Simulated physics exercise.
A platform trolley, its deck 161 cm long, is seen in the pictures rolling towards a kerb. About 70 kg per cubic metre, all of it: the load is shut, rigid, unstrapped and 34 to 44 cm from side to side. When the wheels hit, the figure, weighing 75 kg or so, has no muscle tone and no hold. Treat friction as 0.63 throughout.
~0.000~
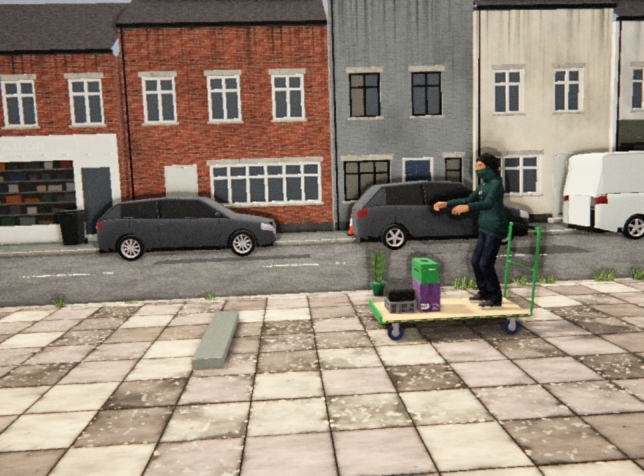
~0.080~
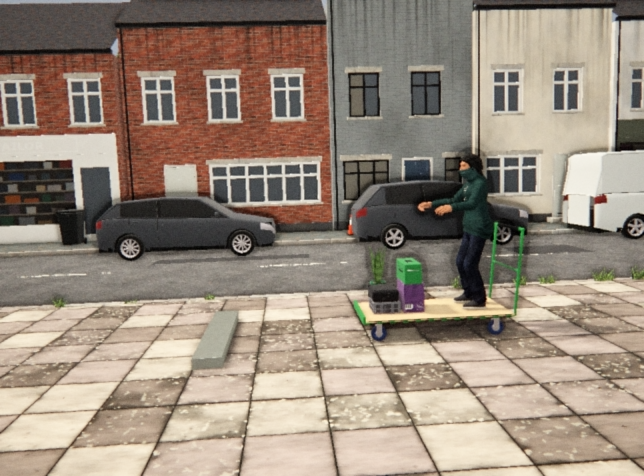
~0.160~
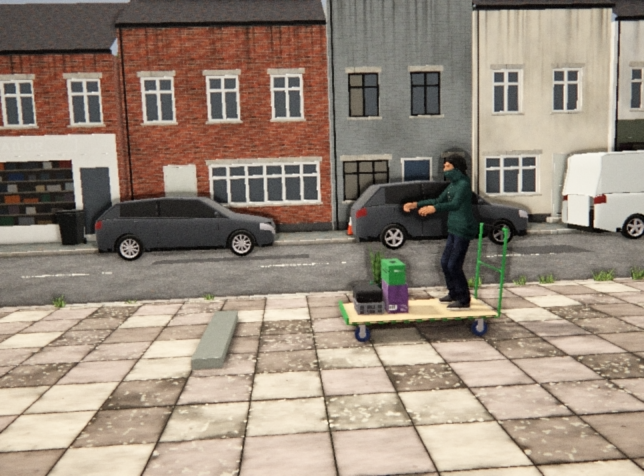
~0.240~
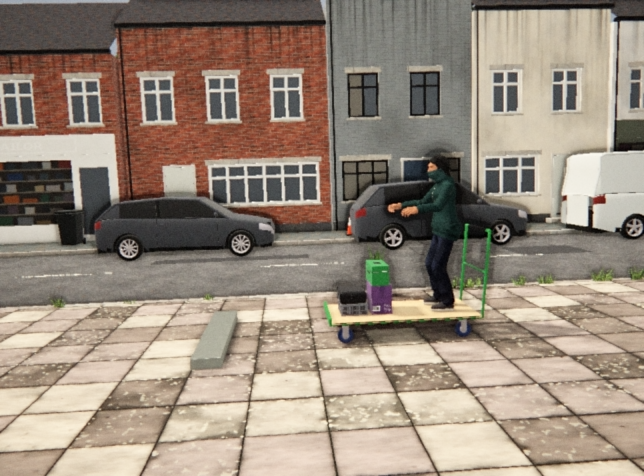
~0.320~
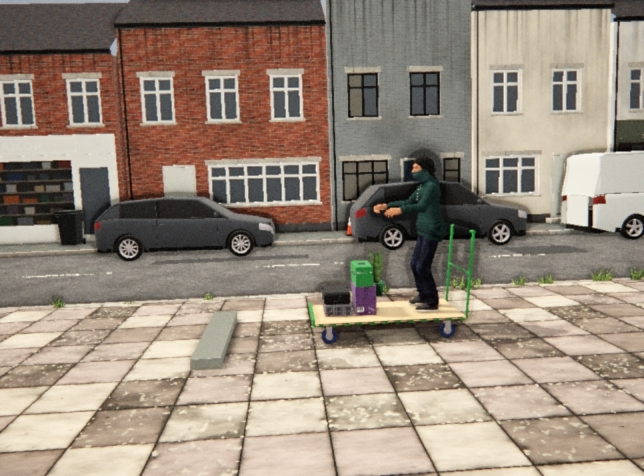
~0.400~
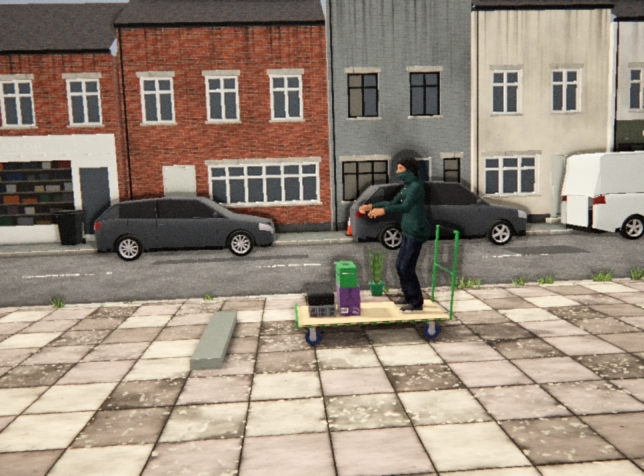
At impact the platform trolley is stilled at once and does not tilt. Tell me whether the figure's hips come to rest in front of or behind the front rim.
Short of the edge.
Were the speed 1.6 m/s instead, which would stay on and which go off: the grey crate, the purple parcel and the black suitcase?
Result - grey stays aboard, purple stays aboard, black ends up off.
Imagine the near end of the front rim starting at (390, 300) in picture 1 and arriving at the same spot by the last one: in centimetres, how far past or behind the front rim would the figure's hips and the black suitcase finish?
Rest points: Hips at 30 cm past, black at 110 cm past.
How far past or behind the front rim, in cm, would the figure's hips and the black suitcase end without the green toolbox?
In that case hips 60 behind, black 60 past.
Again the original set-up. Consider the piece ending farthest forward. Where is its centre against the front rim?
Measured from the front rim, the centre lies around 70 cm past it.
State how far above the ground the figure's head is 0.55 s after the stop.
About 100 cm above the ground.
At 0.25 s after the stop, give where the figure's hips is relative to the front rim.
Roughly 85 cm short of the front rim.
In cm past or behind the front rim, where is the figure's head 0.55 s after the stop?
About 10 cm past the front rim.
The wheels strike at 0.78 s.
After 1.03 s the figure's hips are 83 cm behind the rim, near (294, 260) in the last picture's view.
After 1.33 s the figure's hips are 54 cm behind the rim, near (268, 275) in the last picture's view.
After 1.78 s the figure's hips are 24 cm behind the rim, near (241, 274) in the last picture's view.
When all is still (3.2 s), past the rim, green toolbox and black suitcase; behind it, grey crate, purple parcel and the figure's hips.
